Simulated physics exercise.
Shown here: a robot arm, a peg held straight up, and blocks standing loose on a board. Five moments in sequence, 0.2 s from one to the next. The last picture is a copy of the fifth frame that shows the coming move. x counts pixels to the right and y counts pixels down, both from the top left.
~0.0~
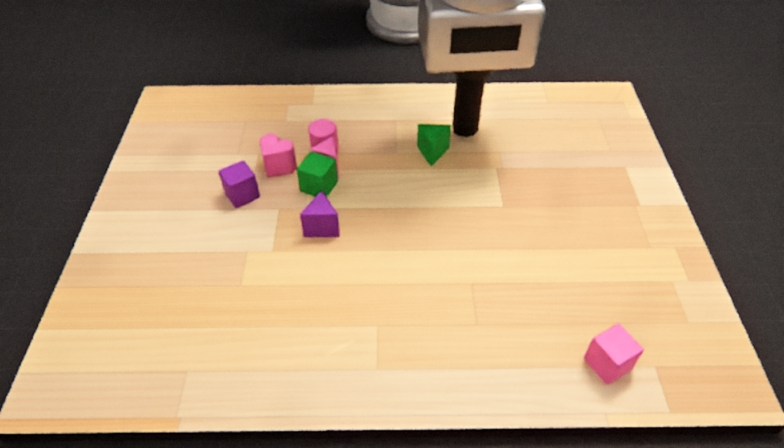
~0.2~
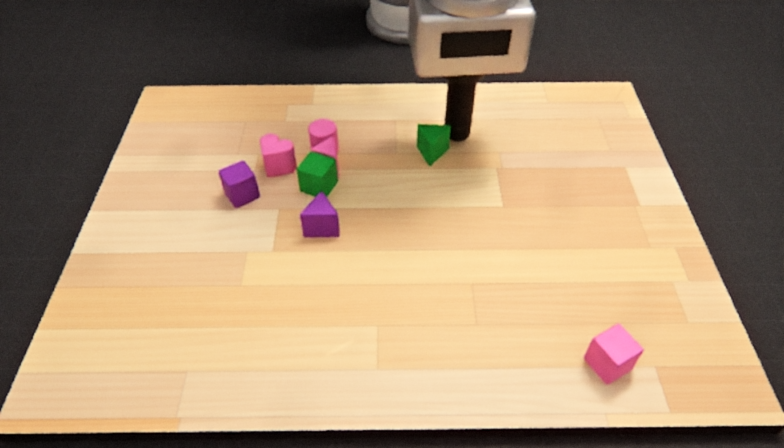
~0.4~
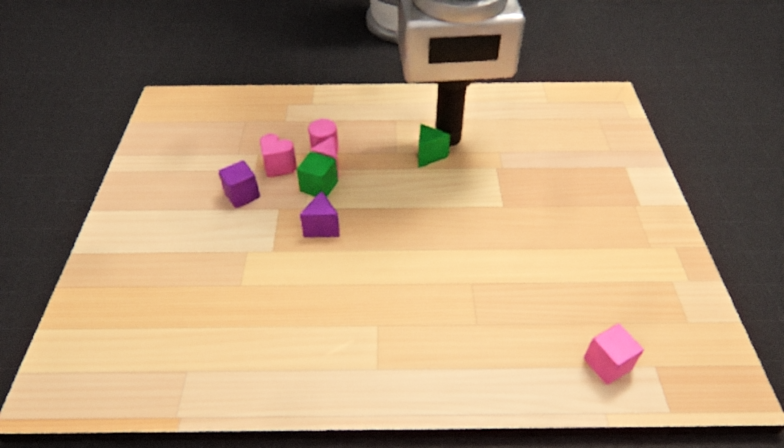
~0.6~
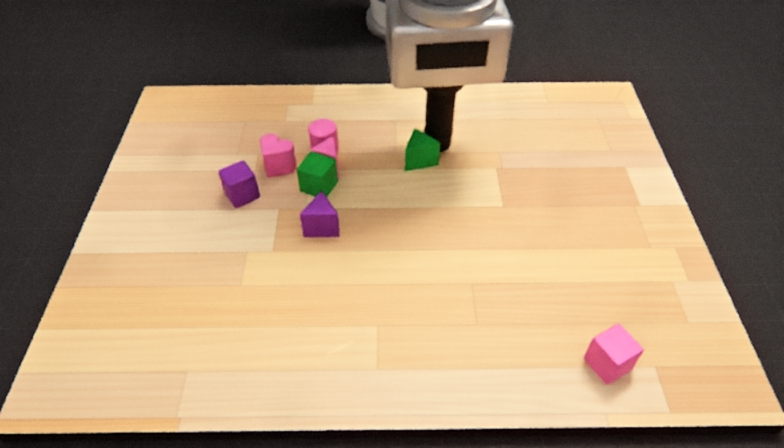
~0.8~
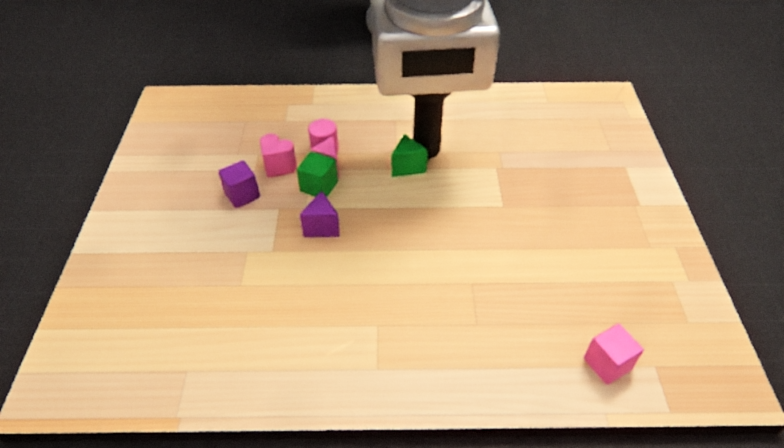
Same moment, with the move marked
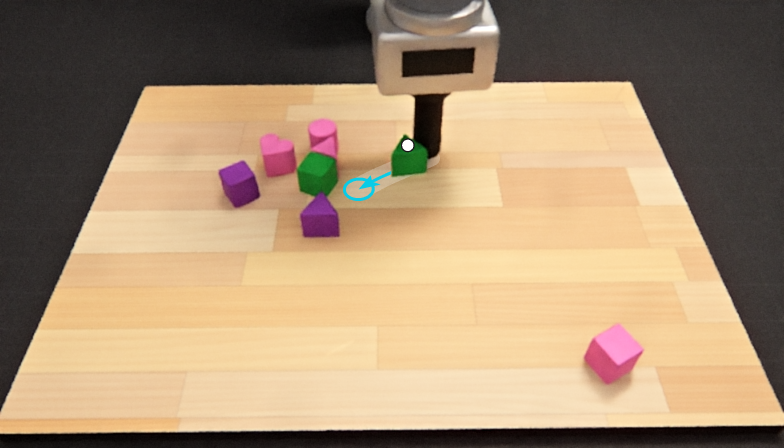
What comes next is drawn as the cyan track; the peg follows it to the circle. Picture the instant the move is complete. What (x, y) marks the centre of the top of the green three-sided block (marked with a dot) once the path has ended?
(336, 178)
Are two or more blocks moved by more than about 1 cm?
I expect not.
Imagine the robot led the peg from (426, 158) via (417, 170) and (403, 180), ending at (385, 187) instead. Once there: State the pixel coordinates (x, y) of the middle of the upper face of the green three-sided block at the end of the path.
The green three-sided block ends near (359, 170).
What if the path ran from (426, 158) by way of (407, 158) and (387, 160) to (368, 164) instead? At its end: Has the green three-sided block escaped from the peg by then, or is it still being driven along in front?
It comes off the peg's front.
Drawn move, from (426, 158) over (404, 167) and (381, 177) to (359, 189); the dot is on the green three-sided block.
On the path given first. Halfway along, peg at (391, 166); green three-sided block at (371, 161).
At the end, peg at (358, 182); green square block still; green three-sided block at (336, 178).
